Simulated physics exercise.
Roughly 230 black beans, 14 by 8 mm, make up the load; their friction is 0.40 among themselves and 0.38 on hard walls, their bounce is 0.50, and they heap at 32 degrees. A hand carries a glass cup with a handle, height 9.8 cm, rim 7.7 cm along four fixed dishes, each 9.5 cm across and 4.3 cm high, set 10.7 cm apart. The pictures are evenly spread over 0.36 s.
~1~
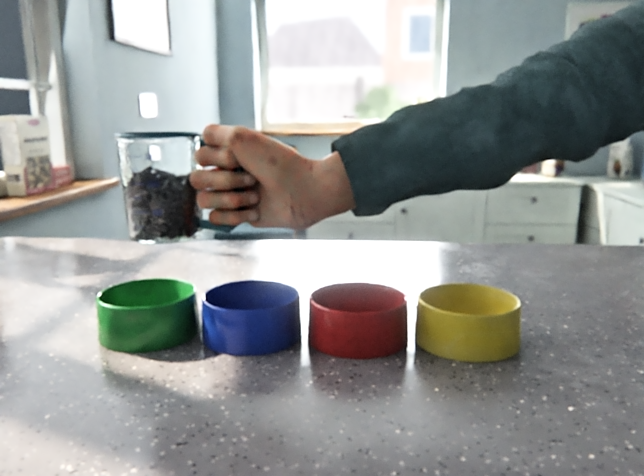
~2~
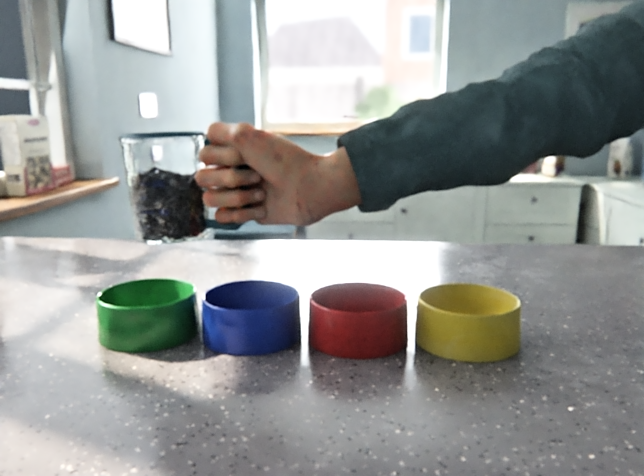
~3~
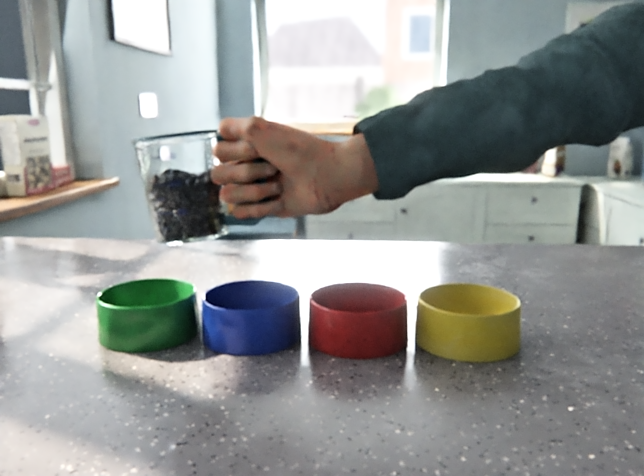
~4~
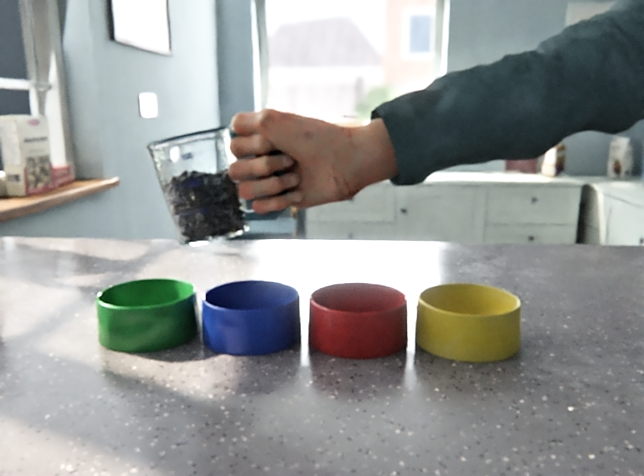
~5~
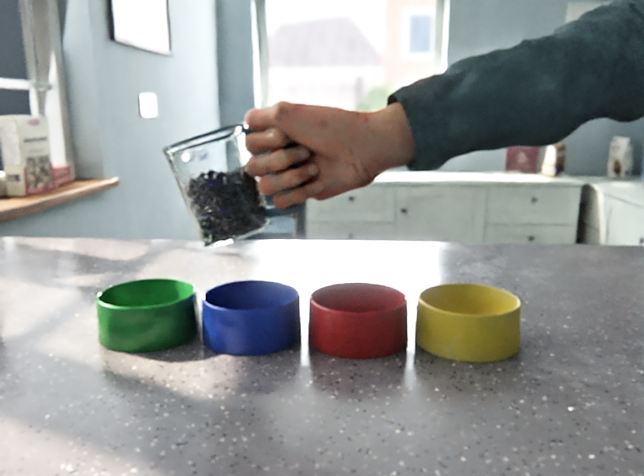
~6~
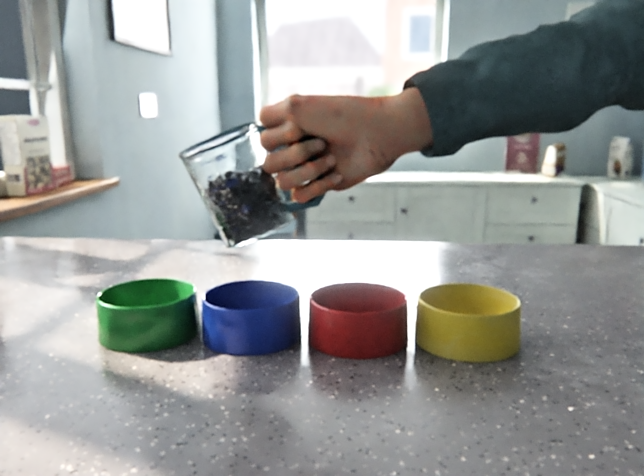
At the start, a hand holds a clear glass cup of black beans upright above a speckled counter, behind a row of green, blue, red and yellow dishes. The hand then moves the cup a short way to the right, gradually tilting it to the left until it leans noticeably above the blue dish.
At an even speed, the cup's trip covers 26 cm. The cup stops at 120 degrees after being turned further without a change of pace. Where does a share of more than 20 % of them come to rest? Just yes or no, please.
In short: Red dish yes, blue dish no, green dish no, yellow dish no, counter no.
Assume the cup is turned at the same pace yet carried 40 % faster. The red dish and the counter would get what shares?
Shares: Red 100, counter 0.
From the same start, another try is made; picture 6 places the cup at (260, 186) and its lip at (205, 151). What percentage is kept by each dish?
Red 100, blue 0, green 0, yellow 0.
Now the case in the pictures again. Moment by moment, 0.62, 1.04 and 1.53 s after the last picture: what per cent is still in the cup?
At the three moments: 100, 100 and 10 percent.
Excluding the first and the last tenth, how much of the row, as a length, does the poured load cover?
I'd put it near 5 cm.
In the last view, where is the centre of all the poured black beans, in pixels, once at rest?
Somewhere around (358, 314) in the final frame.
Then, 0.62 s after the last picture, tilt 68 degrees; cup holds 100 %.
Then, 1.04 s after the last picture, tilt 99 degrees; cup holds 100 %.
Then, 1.53 s after the last picture, tilt 120 degrees; cup holds 10 %, red 85 %.
In the end, red 100 %, blue 0 %, green 0 %, yellow 0 %, counter 0 %.
